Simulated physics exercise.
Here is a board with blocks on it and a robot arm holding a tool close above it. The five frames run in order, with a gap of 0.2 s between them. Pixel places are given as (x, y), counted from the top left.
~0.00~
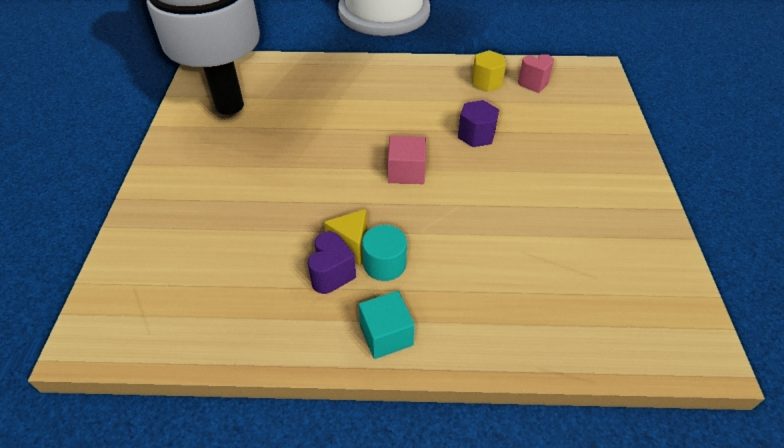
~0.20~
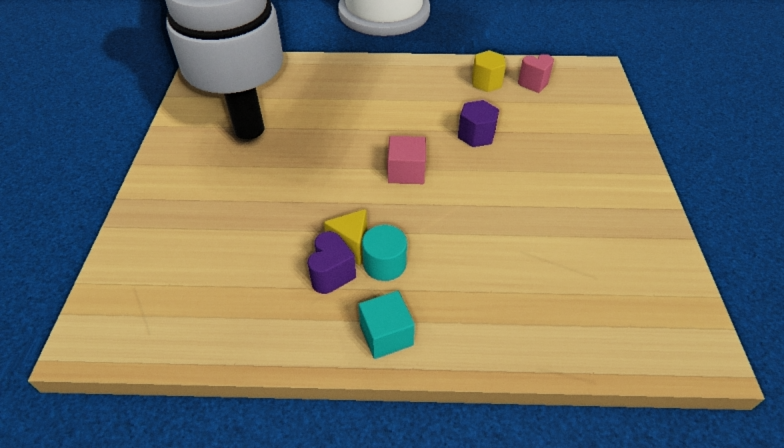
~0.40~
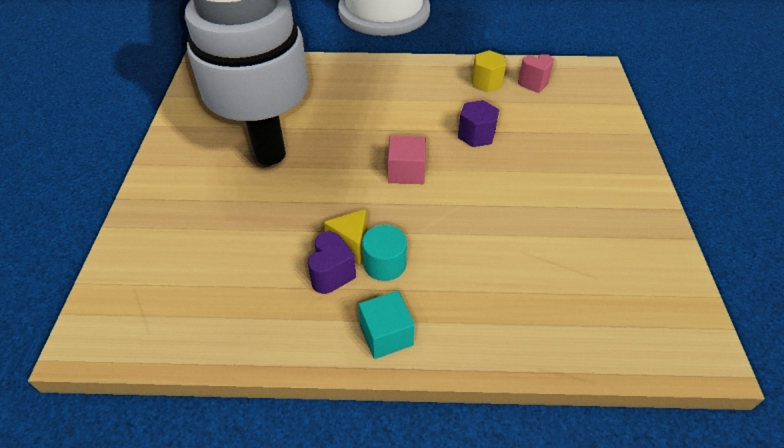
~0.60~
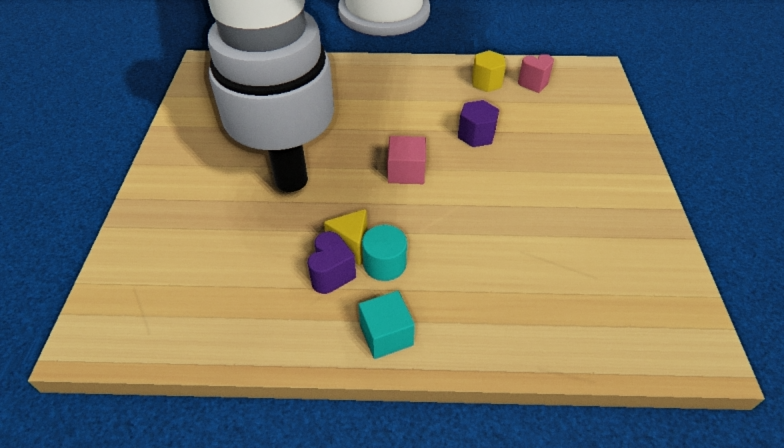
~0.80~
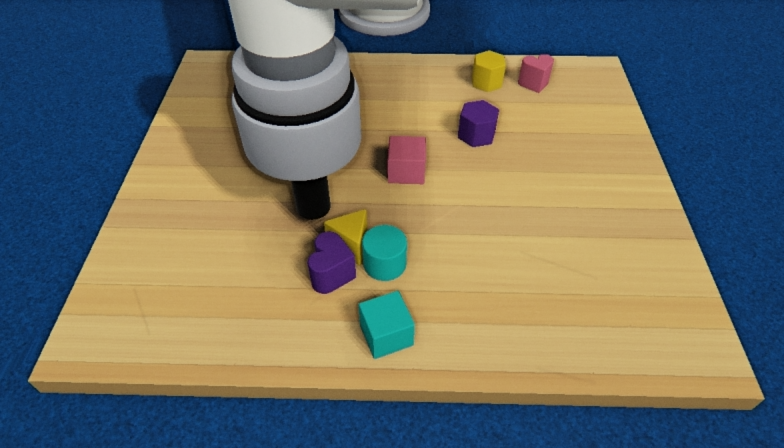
The robot arm moved its black-tipped tool down and to the right across the wooden board, coming close to the yellow triangular block and purple heart, while all the colored blocks stayed still.
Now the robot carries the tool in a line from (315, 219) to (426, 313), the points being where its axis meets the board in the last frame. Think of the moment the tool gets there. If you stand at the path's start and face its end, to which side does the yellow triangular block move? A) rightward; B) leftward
A.
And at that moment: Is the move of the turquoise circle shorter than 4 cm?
Short answer: No.
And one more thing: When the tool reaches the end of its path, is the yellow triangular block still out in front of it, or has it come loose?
The block sits ahead of the tool.
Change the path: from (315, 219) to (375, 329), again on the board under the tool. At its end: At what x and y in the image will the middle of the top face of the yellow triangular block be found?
By then it is at (397, 274).
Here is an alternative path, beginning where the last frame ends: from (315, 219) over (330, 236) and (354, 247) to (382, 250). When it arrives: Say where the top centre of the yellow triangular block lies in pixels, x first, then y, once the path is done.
Top centre: (377, 254).
The first path, step by step. One third of the way, tool at (348, 237); purple heart-shaped block at (327, 255); yellow triangular block at (368, 246); turquoise circle at (405, 249).
Two thirds of the way, tool at (386, 269); purple heart-shaped block at (327, 255); yellow triangular block at (405, 282), turned 25° anticlockwise; turquoise circle at (437, 259).
At the end, tool at (427, 303); purple heart-shaped block at (327, 255); yellow triangular block at (444, 320); turquoise circle at (450, 261); turquoise square block at (390, 328), turned 50° clockwise.
